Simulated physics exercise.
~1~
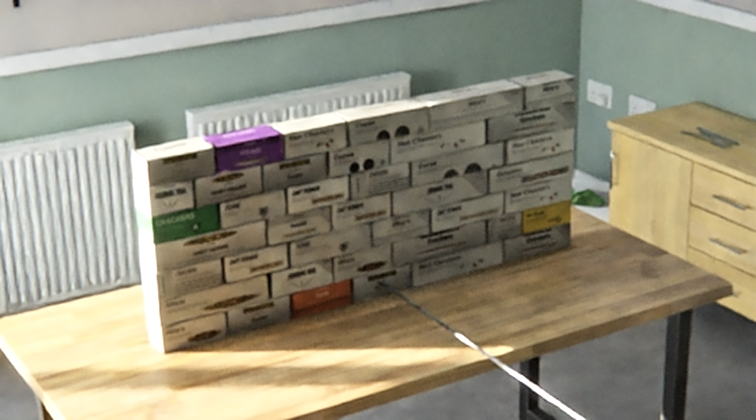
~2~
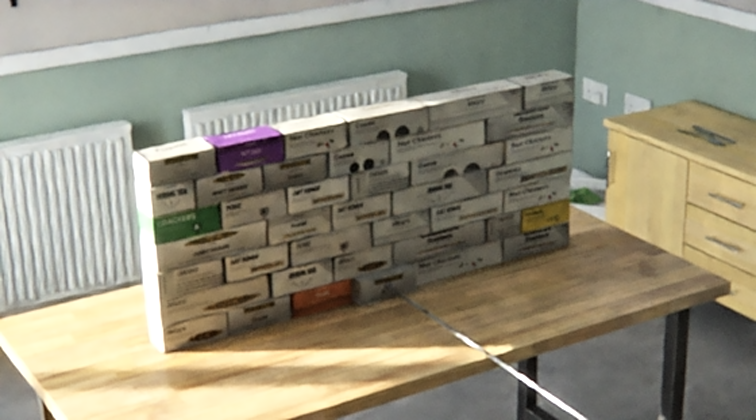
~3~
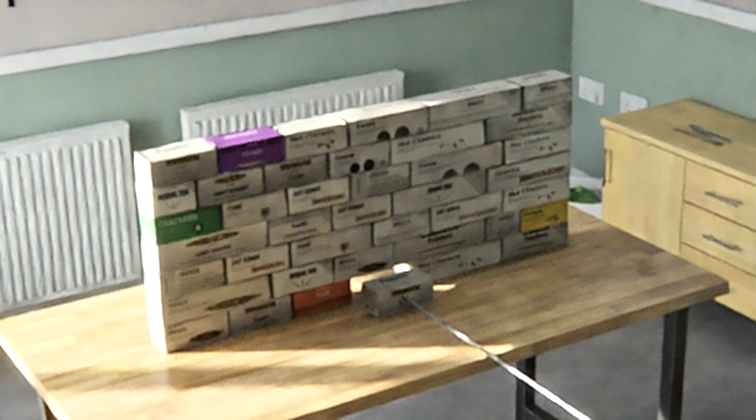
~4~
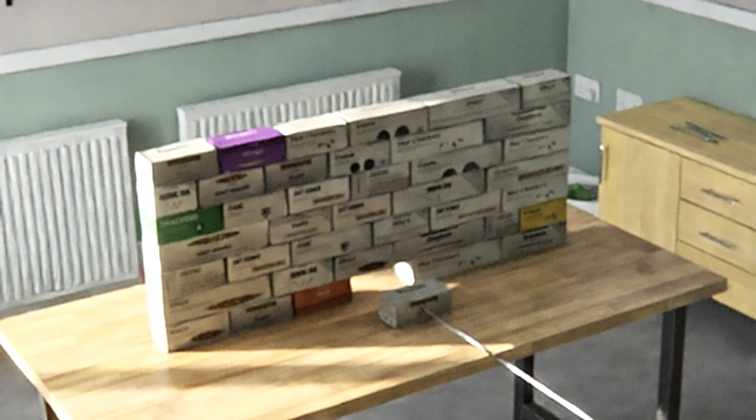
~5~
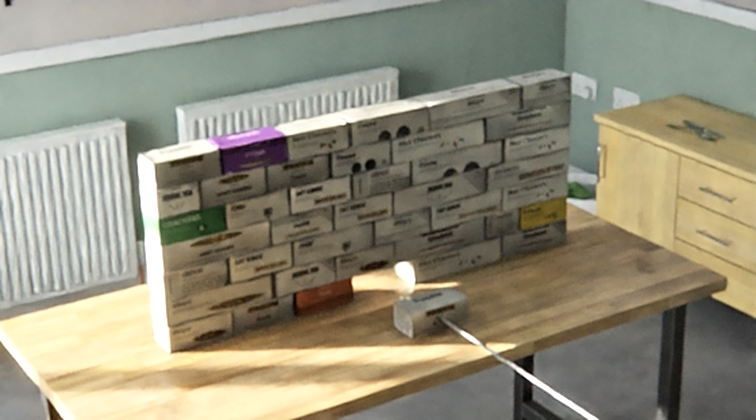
A wall of stacked packets stayed standing on a wooden table as a thin rod drew one grey packet out of the bottom row, toward the viewer and slightly right, leaving a gap while the purple, green, yellow and orange ones stayed put.
